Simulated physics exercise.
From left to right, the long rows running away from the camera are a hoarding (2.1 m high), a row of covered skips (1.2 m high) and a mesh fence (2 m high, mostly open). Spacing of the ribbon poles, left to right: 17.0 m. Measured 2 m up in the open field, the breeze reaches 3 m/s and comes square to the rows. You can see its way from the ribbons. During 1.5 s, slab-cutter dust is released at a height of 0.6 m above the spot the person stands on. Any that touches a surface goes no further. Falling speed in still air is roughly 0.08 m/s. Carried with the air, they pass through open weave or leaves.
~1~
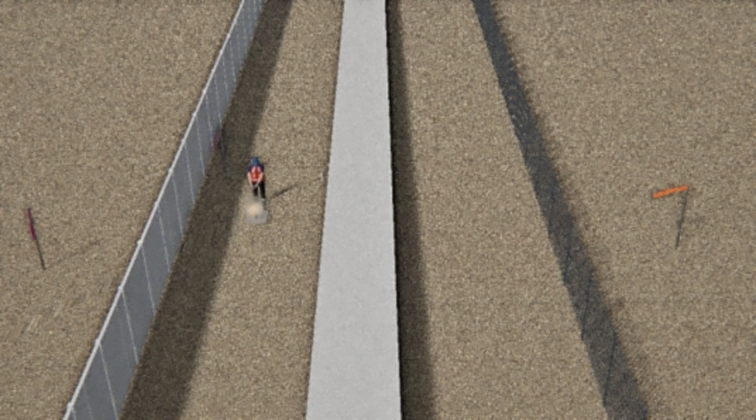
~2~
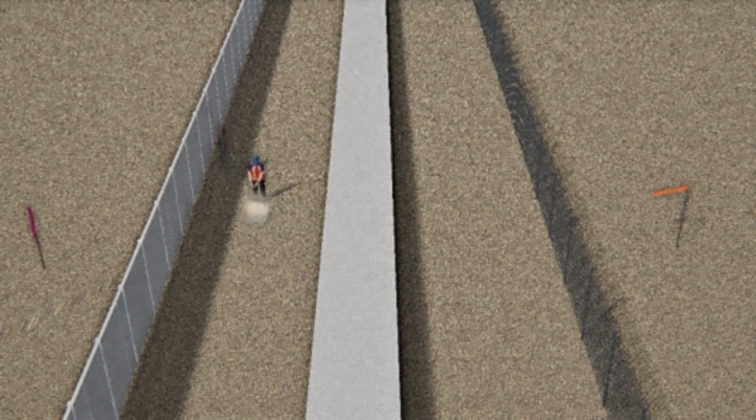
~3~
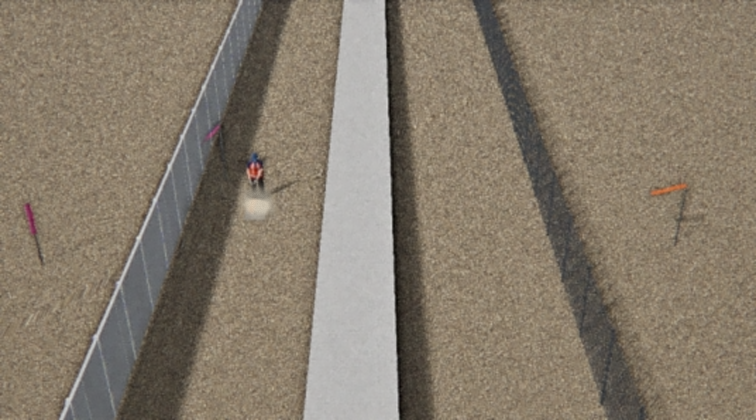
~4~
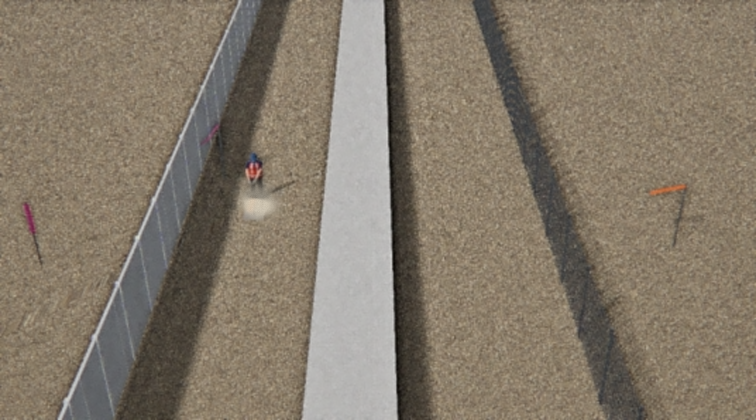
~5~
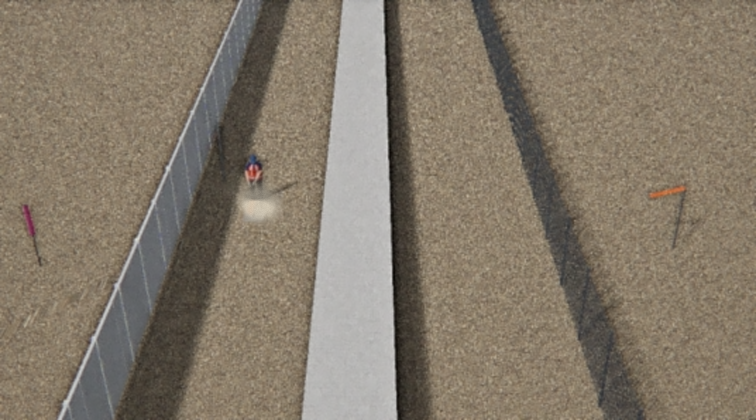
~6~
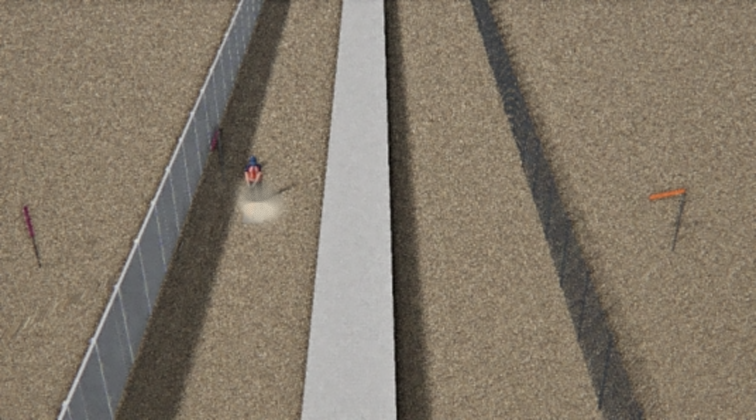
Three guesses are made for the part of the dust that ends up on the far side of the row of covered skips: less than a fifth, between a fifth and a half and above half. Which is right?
Across goes a part smaller than a fifth.
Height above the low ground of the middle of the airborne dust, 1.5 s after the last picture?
1.0 m.
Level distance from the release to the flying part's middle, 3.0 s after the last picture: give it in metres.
About 0.5 m.
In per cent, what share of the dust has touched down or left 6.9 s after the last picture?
Some 20 per cent.
Then, 1.5 s after the last picture, 99 % is in the air or yet to come; 0 % is beyond the row of covered skips; the middle of what still flies is 0.9 m above the low ground, near (266, 196).
Then, 3.0 s after the last picture, 96 % is in the air or yet to come; 0 % is beyond the row of covered skips; the middle of what still flies is 1.1 m above the low ground, near (260, 191).
Then, 6.9 s after the last picture, 80 % is in the air or yet to come; 0 % is beyond the row of covered skips; the middle of what still flies is 1.2 m above the low ground, near (220, 186).
Then, 19.0 s after the last picture, 32 % is in the air or yet to come; 0 % is beyond the row of covered skips.
Then, 44.0 s after the last picture, 2 % is in the air or yet to come; 0 % is beyond the row of covered skips.
